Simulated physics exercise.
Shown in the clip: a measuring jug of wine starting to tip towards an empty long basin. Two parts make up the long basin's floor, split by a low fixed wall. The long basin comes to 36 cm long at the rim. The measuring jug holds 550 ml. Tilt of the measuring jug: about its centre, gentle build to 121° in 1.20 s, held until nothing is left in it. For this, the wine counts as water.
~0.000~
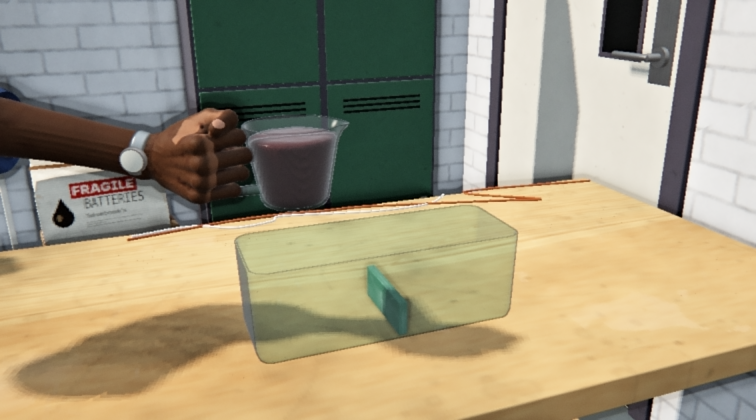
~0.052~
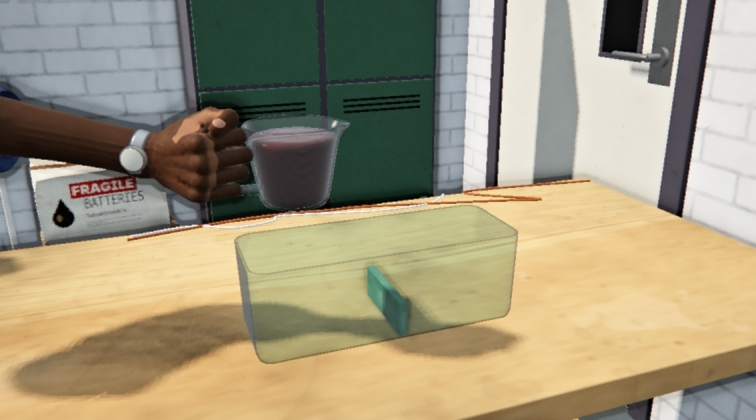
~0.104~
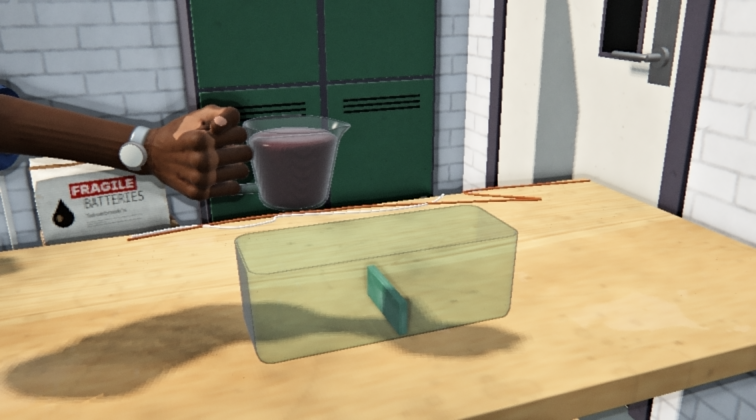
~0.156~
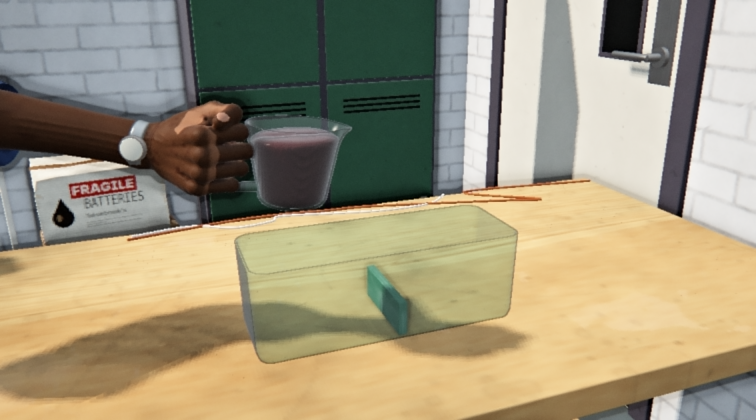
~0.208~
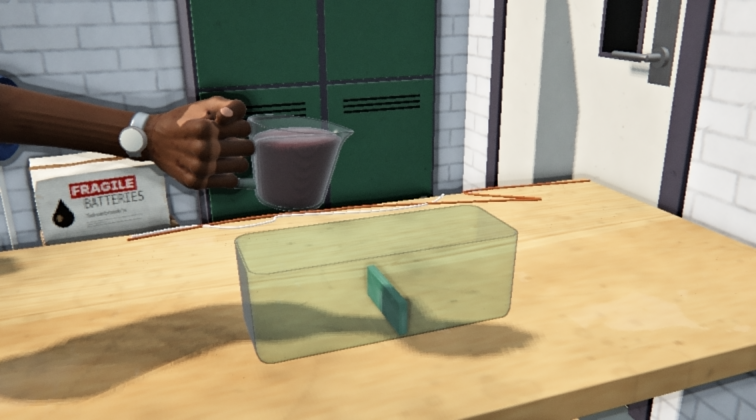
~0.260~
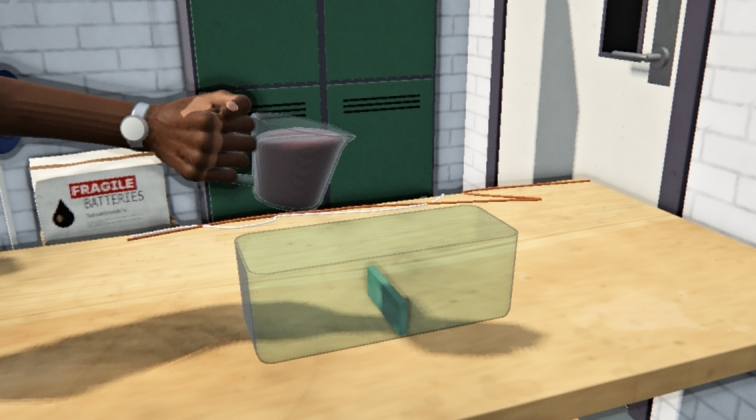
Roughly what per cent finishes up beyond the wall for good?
Roughly 54 per cent.
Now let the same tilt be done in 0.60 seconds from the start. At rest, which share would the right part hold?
Then about 35 per cent.
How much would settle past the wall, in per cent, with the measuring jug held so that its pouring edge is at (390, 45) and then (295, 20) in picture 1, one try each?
I'd say 90 percent on the first go, 10 percent on the next.
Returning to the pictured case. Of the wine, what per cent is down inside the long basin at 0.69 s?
About 22%.
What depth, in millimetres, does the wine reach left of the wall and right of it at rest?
The left ends up at roughly 10 mm, with the right at roughly 14 mm.
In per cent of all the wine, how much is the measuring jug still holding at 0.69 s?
Some 56 % of it is still there.
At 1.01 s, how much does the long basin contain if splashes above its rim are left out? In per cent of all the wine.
Some 94 per cent.
Then, 0.69 s in, the tilt is 75° and 56 per cent is still to pour, 1 is left of the wall and 20 right of it.
Then, 1.01 s in, the tilt is 114° and 3 per cent is still to pour, 40 is left of the wall and 53 right of it.
Then, 1.34 s in, the tilt is 121° and 0 per cent is still to pour, 46 is left of the wall and 54 right of it.
Then, 1.70 s in, the tilt is 121° and 0 per cent is still to pour, 46 is left of the wall and 54 right of it.
Finally, 46 per cent lies left of the wall, 54 right of it and 0 outside.
